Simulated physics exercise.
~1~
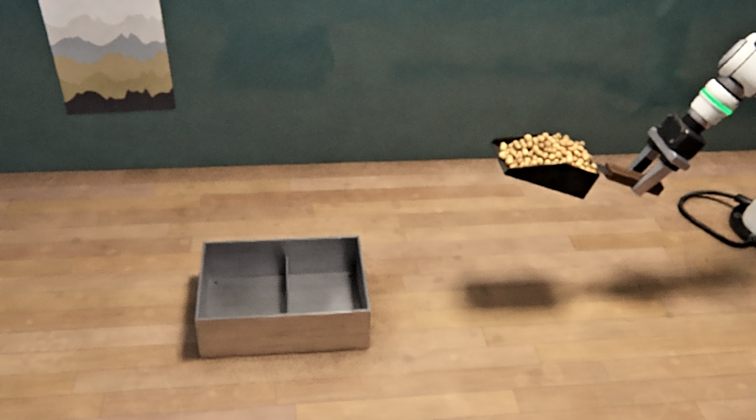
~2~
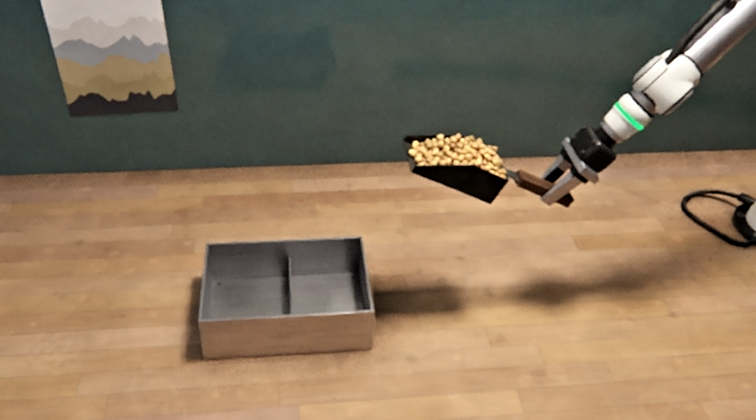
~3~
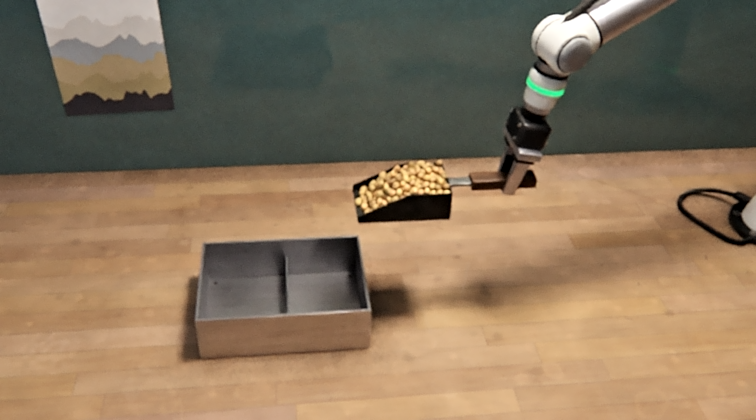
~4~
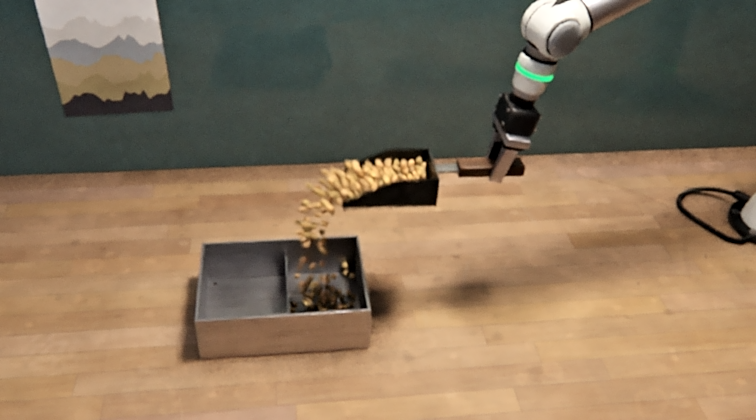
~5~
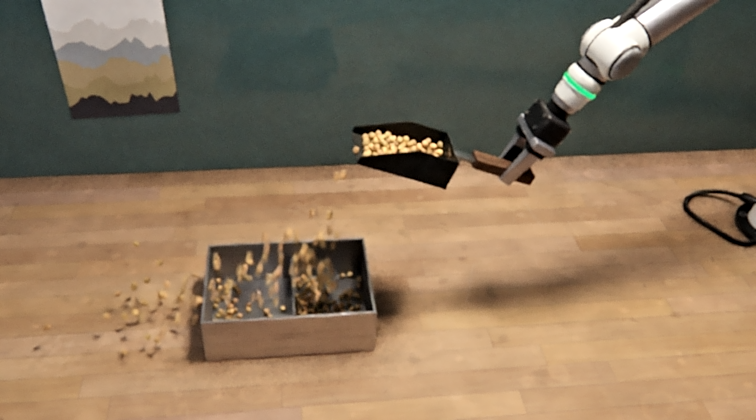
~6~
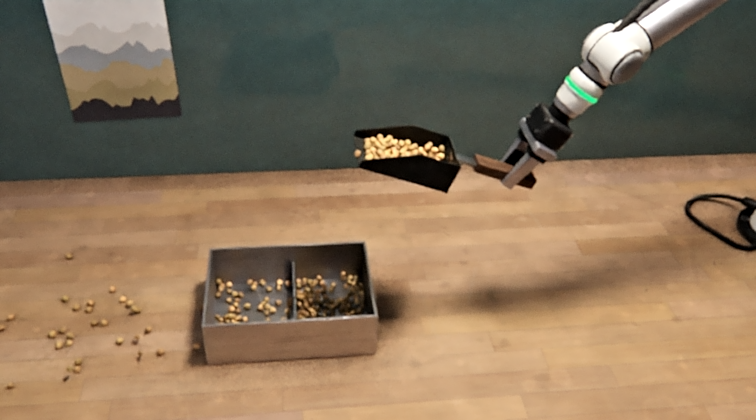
The clip shows a robot arm carrying a black scoop of chickpeas left toward a divided metal box and tipping it so they pour out, then tilting it back. Chickpeas lie in both compartments and scattered on the wooden surface to the left, with some still in the scoop.
